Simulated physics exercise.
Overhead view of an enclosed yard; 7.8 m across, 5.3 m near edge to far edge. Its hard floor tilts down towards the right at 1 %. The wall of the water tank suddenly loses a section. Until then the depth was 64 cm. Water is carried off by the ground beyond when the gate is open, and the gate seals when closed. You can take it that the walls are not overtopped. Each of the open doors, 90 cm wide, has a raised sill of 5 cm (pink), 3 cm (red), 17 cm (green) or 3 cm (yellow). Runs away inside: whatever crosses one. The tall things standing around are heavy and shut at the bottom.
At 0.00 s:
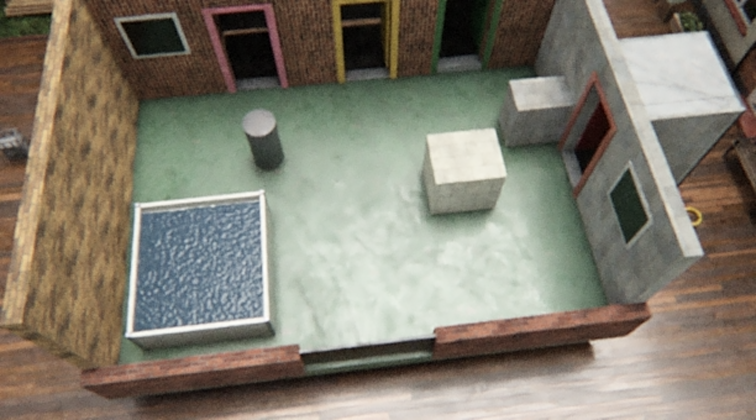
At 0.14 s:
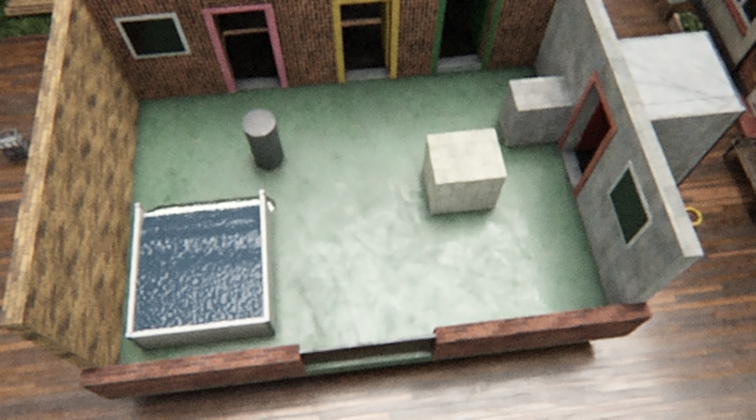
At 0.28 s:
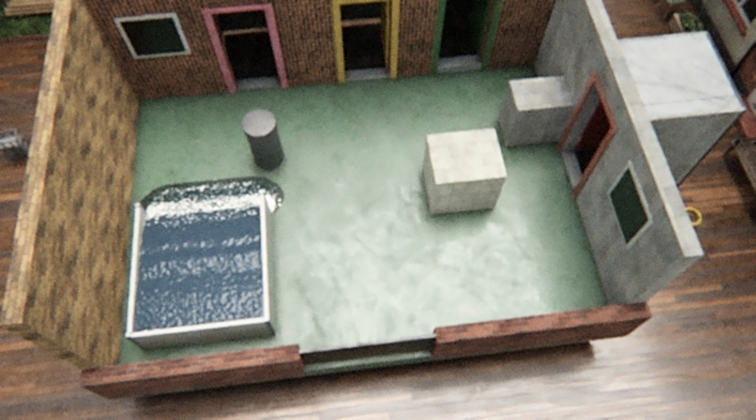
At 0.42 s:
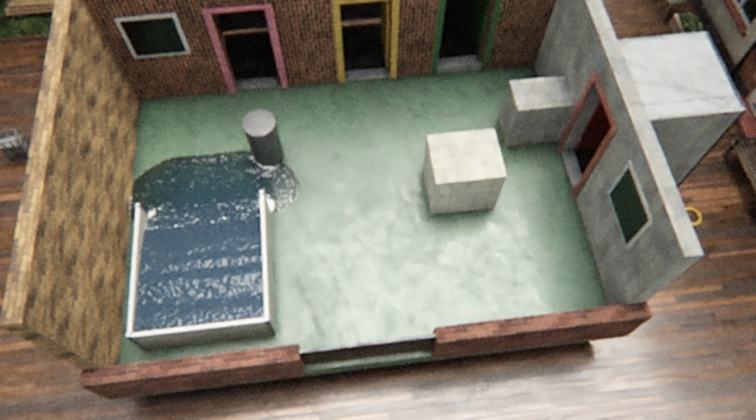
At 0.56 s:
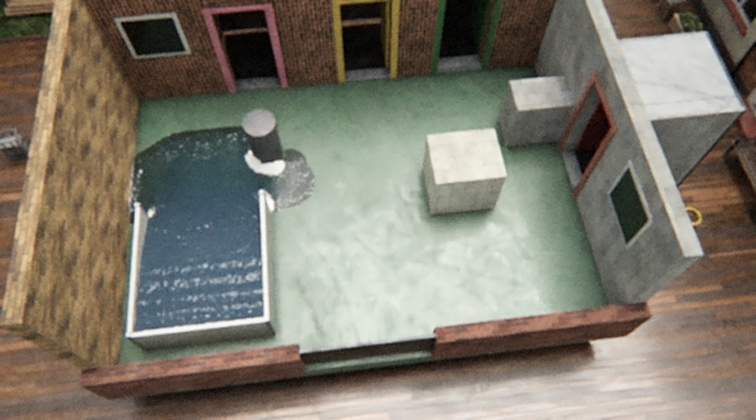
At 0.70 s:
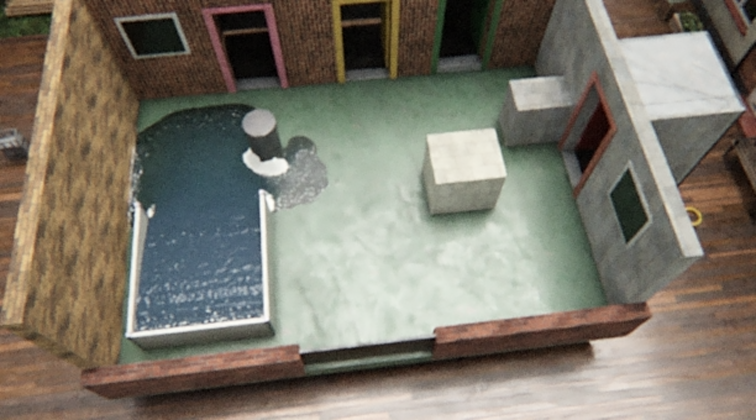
A walled yard with a green floor held a tank of still water until its far side gave way, and the dark water poured out, spreading toward the back and around a gray post.
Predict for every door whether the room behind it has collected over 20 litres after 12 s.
Result: The pink door lets in more than the limit; the red door lets in more than the limit; the green door lets in less than the limit; the yellow door lets in more than the limit.
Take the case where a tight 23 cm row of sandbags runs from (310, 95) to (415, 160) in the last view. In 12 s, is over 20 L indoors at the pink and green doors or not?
At the pink door the limit is exceeded, and at the green door it is not reached.
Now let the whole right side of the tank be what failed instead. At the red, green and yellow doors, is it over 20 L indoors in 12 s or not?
Red exceeds; green falls short; yellow exceeds.
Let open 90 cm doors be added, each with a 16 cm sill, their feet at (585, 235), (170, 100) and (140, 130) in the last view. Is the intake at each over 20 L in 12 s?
Check each in turn: The first fails, the second succeeds, the third succeeds.
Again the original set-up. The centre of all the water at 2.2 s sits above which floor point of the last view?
Around (215, 184) in the last picture.
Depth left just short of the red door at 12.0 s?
About 8.0 cm.
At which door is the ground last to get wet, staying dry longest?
It would be the red one.
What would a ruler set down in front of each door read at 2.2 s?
Door by door, in cm: Pink reads 23, red reads 0, green reads 0, yellow reads 3.
After 1.4 s water covers 25 % of the floor and is deepest (43 cm) near (205, 98); pink door 16 cm at the sill, 31 L in, red door not reached, green door not reached, yellow door not reached.
After 2.2 s water covers 40 % of the floor and is deepest (45 cm) near (158, 110); pink door 23 cm at the sill, 120 L in, red door not reached, green door not reached, yellow door 3 cm at the sill, 0 L in.
After 3.5 s water covers 55 % of the floor and is deepest (24 cm) near (214, 177); pink door 17 cm at the sill, 246 L in, red door not reached, green door 7 cm at the sill, 0 L in, yellow door 6 cm at the sill, 5 L in.
After 7.0 s water covers 85 % of the floor and is deepest (18 cm) near (544, 113); pink door 7 cm at the sill, 338 L in, red door 6 cm at the sill, 16 L in, green door 17 cm at the sill, 0 L in, yellow door 4 cm at the sill, 21 L in.
After 12.0 s water covers 95 % of the floor and is deepest (10 cm) near (490, 158); pink door 7 cm at the sill, 347 L in, red door 8 cm at the sill, 65 L in, green door 9 cm at the sill, 1 L in, yellow door 9 cm at the sill, 72 L in.
